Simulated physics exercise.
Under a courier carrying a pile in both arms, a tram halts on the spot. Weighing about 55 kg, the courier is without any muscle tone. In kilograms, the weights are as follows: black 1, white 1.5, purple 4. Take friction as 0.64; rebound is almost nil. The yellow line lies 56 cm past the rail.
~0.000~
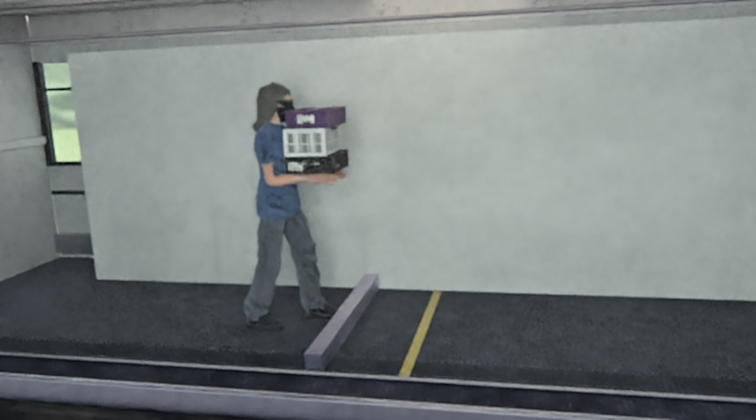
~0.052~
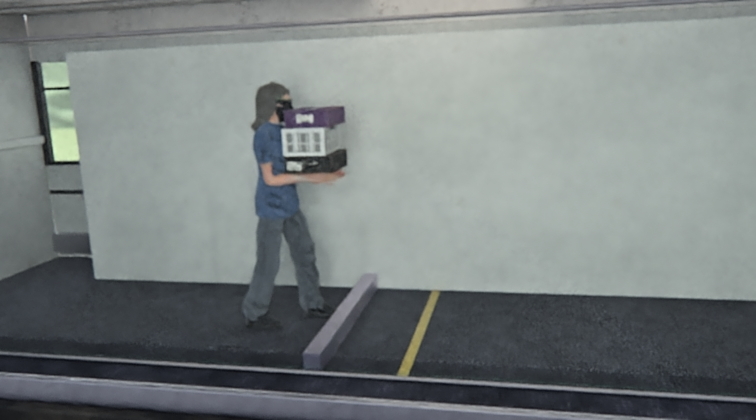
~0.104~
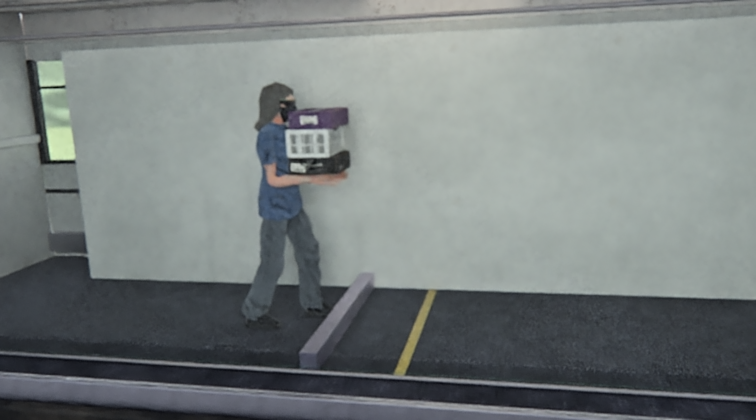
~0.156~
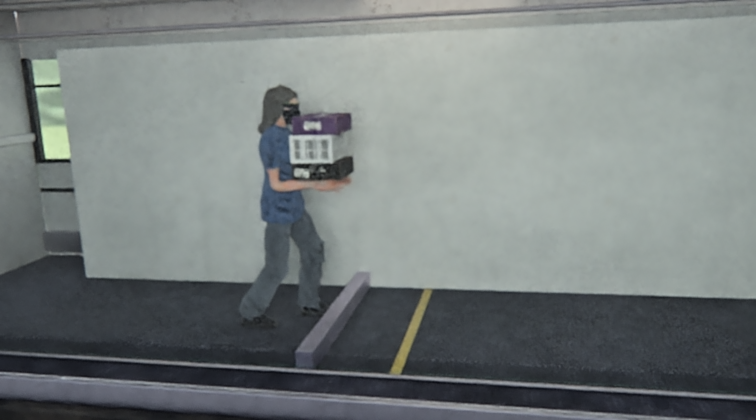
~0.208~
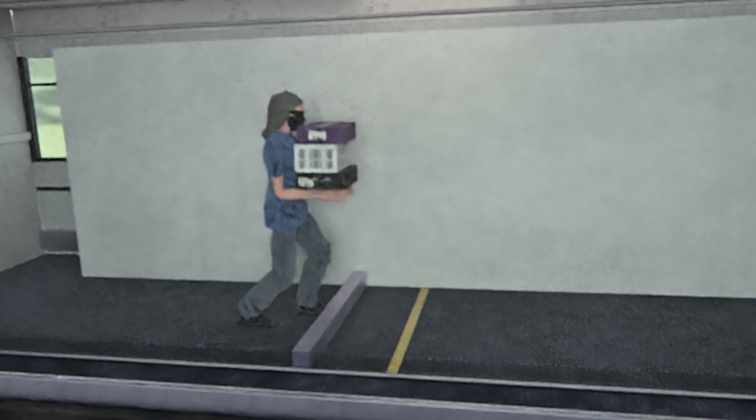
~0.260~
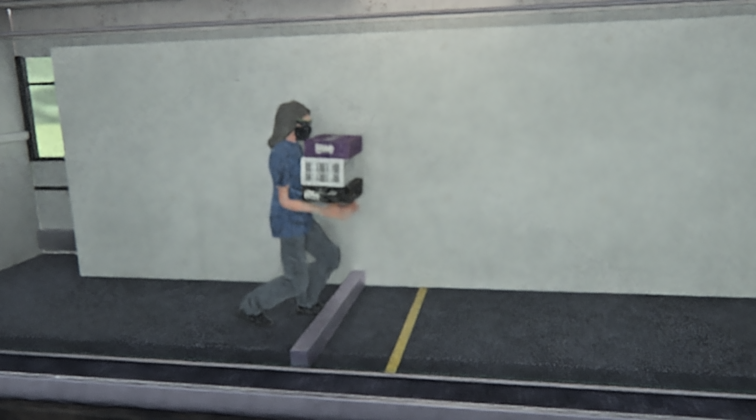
A person holding three stacked boxes stands nearly still, then sinks and leans slightly right.
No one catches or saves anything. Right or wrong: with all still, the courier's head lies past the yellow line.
Wrong.
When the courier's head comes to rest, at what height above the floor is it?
20 cm up.
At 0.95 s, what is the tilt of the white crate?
It is tilted some 120°.
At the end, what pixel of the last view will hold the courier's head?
I'd put it close to (377, 274) in the last view.
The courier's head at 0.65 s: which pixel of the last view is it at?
At about (365, 255).
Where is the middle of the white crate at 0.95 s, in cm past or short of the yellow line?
Position: Approx. 10 cm past.
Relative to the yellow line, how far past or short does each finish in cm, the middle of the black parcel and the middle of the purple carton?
The black parcel ends 0 cm short, and the purple carton ends 50 cm past.
After 0.45 s the courier's head is 51 cm short of the yellow line, near (329, 185) in the last picture's view; the white crate 30 cm short of the yellow line, tilted 25°.
After 0.65 s the courier's head is 31 cm short of the yellow line, near (365, 255) in the last picture's view; the white crate 3 cm short of the yellow line, tilted 105°.
After 0.95 s the courier's head is 32 cm short of the yellow line, near (367, 273) in the last picture's view; the white crate 10 cm past the yellow line, tilted 120°.
At rest, 2.2 s, white crate crosses the yellow line; purple carton crosses the yellow line; courier's head stops short of the yellow line.
